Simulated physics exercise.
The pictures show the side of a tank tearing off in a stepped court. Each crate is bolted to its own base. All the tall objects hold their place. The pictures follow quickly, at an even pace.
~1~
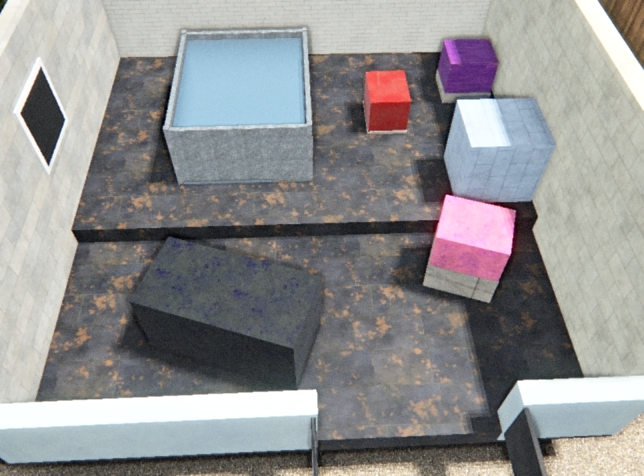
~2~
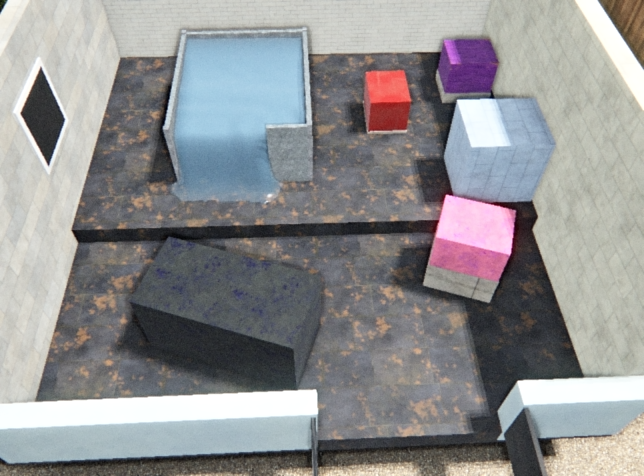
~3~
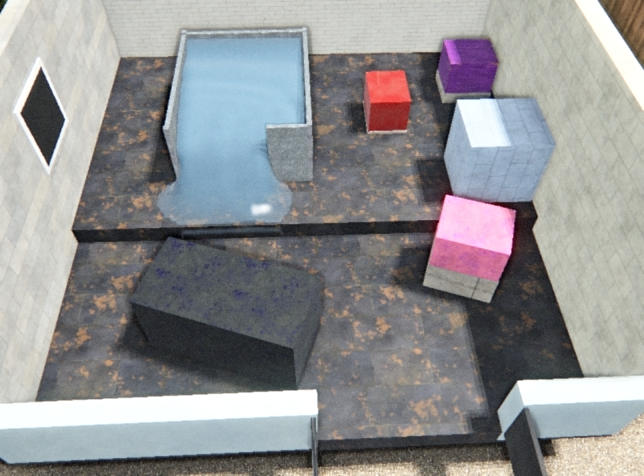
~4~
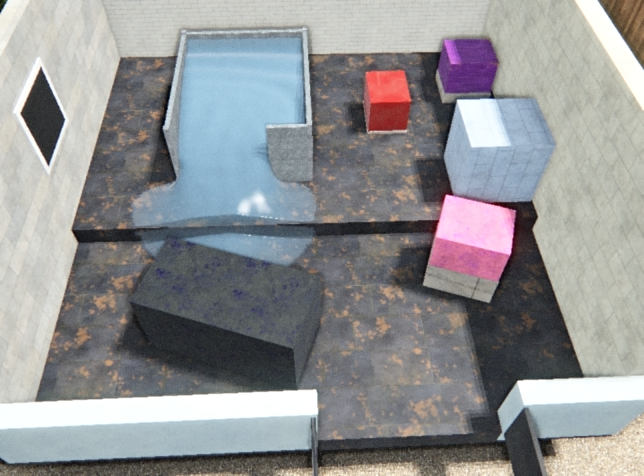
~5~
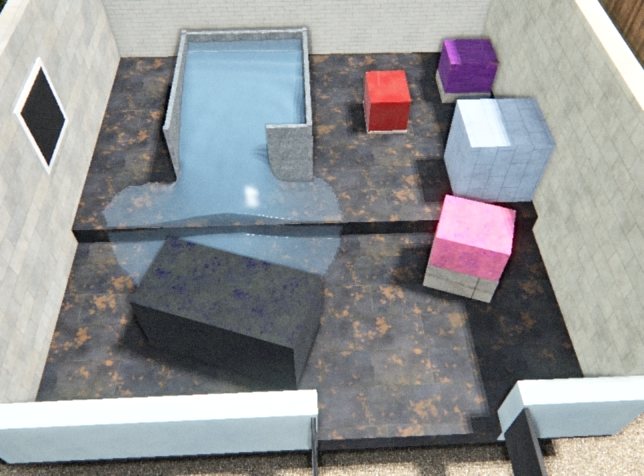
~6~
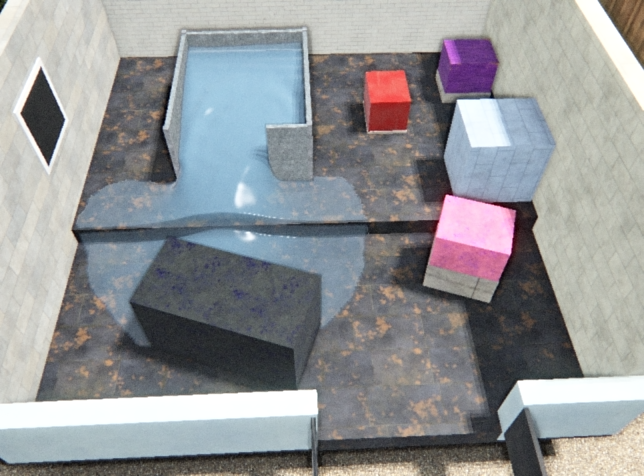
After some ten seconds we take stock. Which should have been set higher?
The pink crate keeps dry; the red crate keeps dry; the purple crate keeps dry.
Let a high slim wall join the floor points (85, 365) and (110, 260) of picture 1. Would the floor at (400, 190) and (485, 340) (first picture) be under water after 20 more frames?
As listed: Clear, wet.
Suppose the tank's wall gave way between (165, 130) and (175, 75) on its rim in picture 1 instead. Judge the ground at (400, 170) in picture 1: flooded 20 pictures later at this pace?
Verdict: No water.
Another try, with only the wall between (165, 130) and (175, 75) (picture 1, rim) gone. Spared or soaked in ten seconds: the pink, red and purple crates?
In short: Pink crate keeps dry, red crate takes water, purple crate takes water.
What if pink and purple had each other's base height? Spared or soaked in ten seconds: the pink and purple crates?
In short: The pink one is wetted, the purple one keeps dry.
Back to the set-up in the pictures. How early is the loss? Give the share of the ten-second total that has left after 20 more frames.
Some 15 per cent.
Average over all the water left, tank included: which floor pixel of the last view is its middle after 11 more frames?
Roughly at (243, 217).
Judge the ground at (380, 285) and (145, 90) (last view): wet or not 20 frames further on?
As listed: Flooded, not flooded.
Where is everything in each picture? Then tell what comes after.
In the first picture, still water in the tank at (242, 80).
In the second picture, water pours out at (224, 161) and has run to (176, 186).
In the third picture, water pours out at (225, 164) and has run to (271, 224).
In the fourth picture, the front is at a hidden place, out from the gap at (225, 166).
In the fifth picture, water pours out at (225, 167) and has run to a hidden place.
In the sixth picture, the front is at a hidden place, out from the gap at (225, 167).
A moment on, water covers 30 % of the floor; the pink crate water round its plinth, the red crate not reached, the purple crate not reached.
Next, water covers 45 % of the floor; the pink crate water round its plinth, the red crate not reached, the purple crate not reached.
Then, water covers 50 % of the floor; the pink crate water round its plinth, the red crate not reached, the purple crate not reached.
Later, water covers 50 % of the floor; the pink crate water round its plinth, the red crate not reached, the purple crate not reached.
In the end, water covers 50 % of the floor; the pink crate stayed above the water, the red crate stayed above the water, the purple crate stayed above the water.
